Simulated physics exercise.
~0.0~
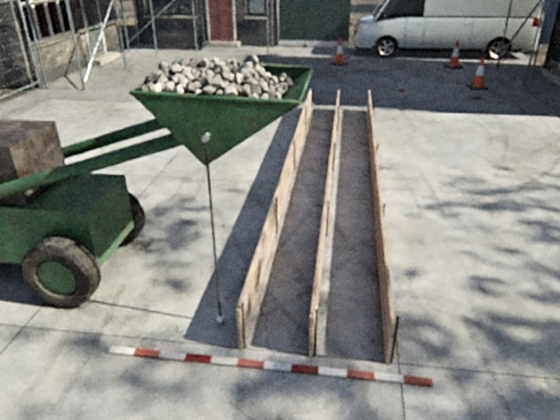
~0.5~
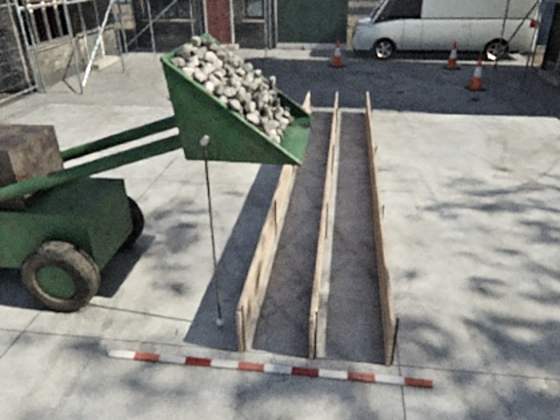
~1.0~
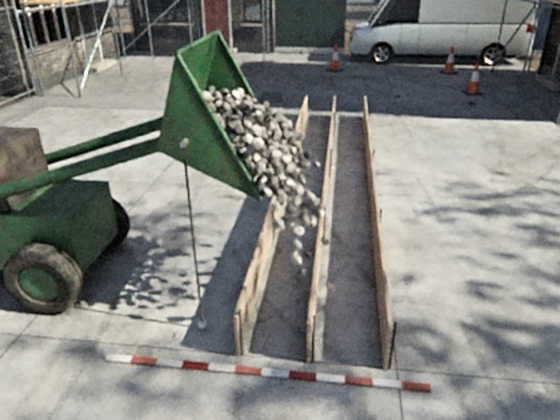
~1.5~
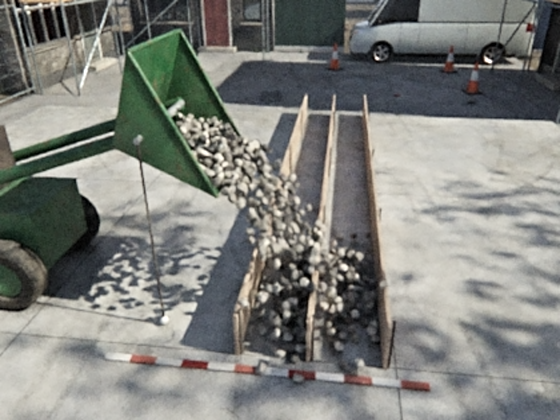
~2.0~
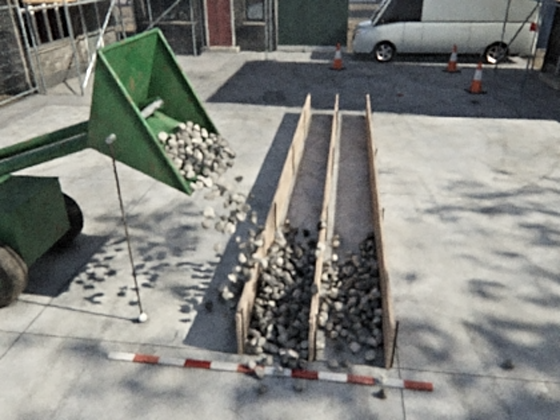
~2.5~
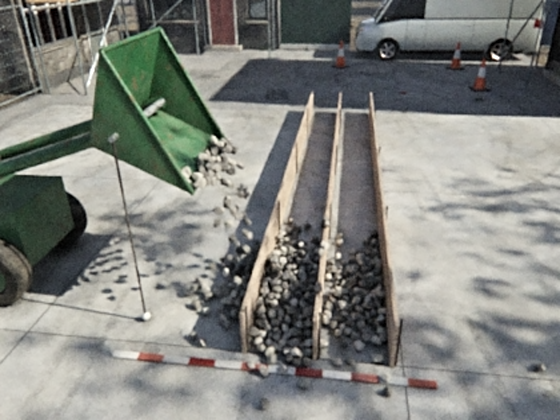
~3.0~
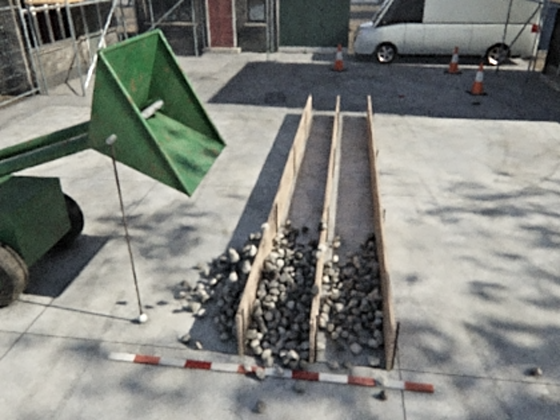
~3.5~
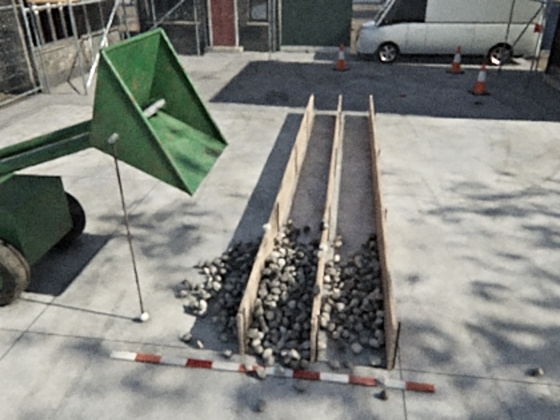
A green loader tipped its skip of grey stones toward two plank-sided bays, then rolled back to the left as they poured out, leaving the skip empty and the stones heaped in both bays, with some spilled on the ground to the left.
